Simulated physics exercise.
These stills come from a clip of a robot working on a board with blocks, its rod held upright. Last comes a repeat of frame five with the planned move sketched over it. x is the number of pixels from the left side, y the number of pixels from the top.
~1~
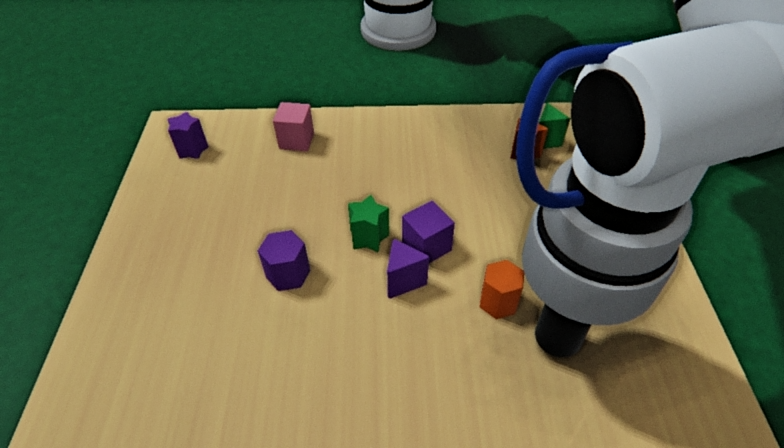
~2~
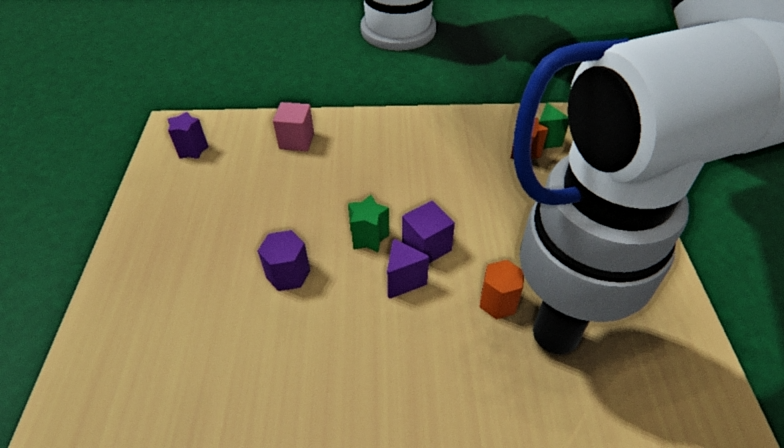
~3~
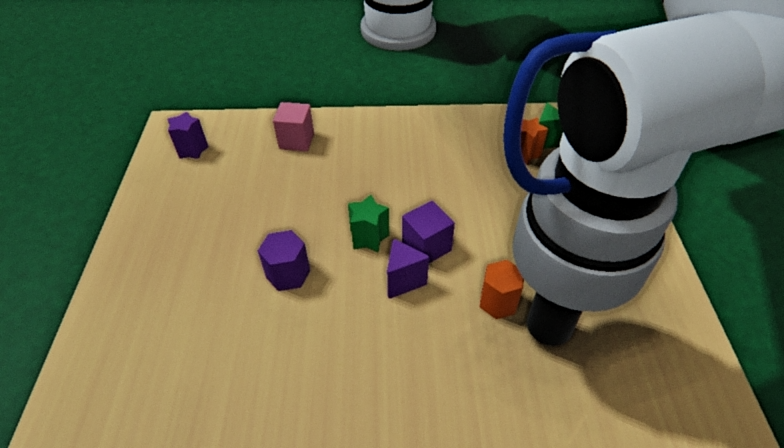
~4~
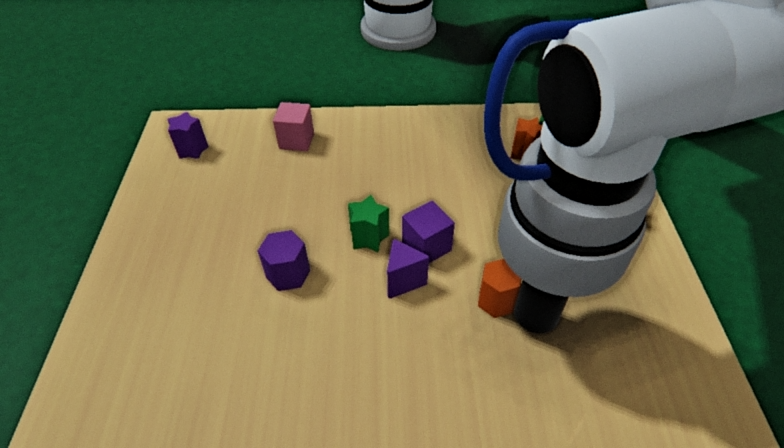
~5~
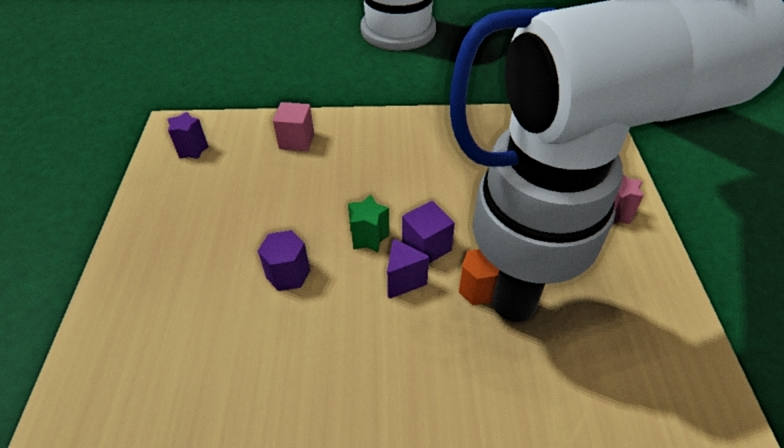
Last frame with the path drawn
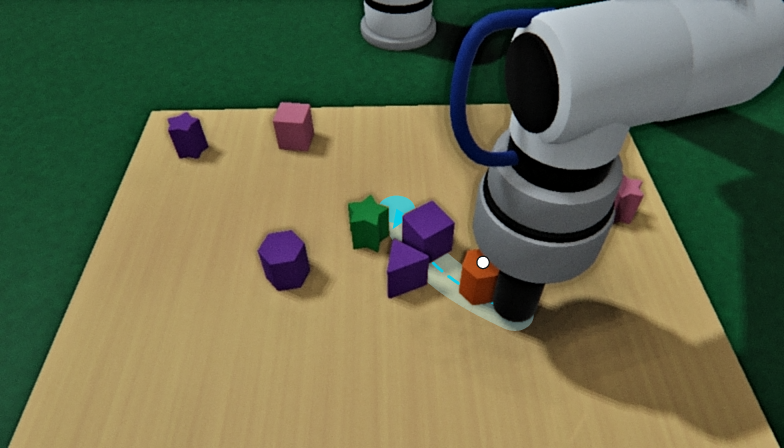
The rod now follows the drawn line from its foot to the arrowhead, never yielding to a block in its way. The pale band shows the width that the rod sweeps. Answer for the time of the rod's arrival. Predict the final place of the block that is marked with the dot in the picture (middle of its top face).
Its top face will be centred at roughly (379, 160).
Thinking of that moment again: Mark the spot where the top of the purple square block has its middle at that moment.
My prediction: (361, 142).
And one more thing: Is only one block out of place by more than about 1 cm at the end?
I expect not.
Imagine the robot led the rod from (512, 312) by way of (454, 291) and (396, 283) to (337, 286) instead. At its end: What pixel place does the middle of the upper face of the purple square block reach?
I think it will end close to (410, 197).
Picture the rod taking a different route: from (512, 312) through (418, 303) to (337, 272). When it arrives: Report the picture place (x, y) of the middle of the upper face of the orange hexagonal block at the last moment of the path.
I'd place it at (451, 246), taking the centre of its top.
Drawn move, from (512, 312) over (458, 283) and (419, 247) to (396, 209); the dot is on the orange hexagonal block.
On the path given first. One third of the way, rod at (459, 274); purple square block at (416, 207); orange hexagonal block at (439, 229), turned 40° clockwise.
Two thirds of the way, rod at (419, 238); purple square block at (386, 173); orange hexagonal block at (402, 194), turned 50° clockwise.
At the end, rod at (396, 200); green star-shaped block still; purple square block at (361, 142); orange hexagonal block at (379, 160), turned 40° clockwise.
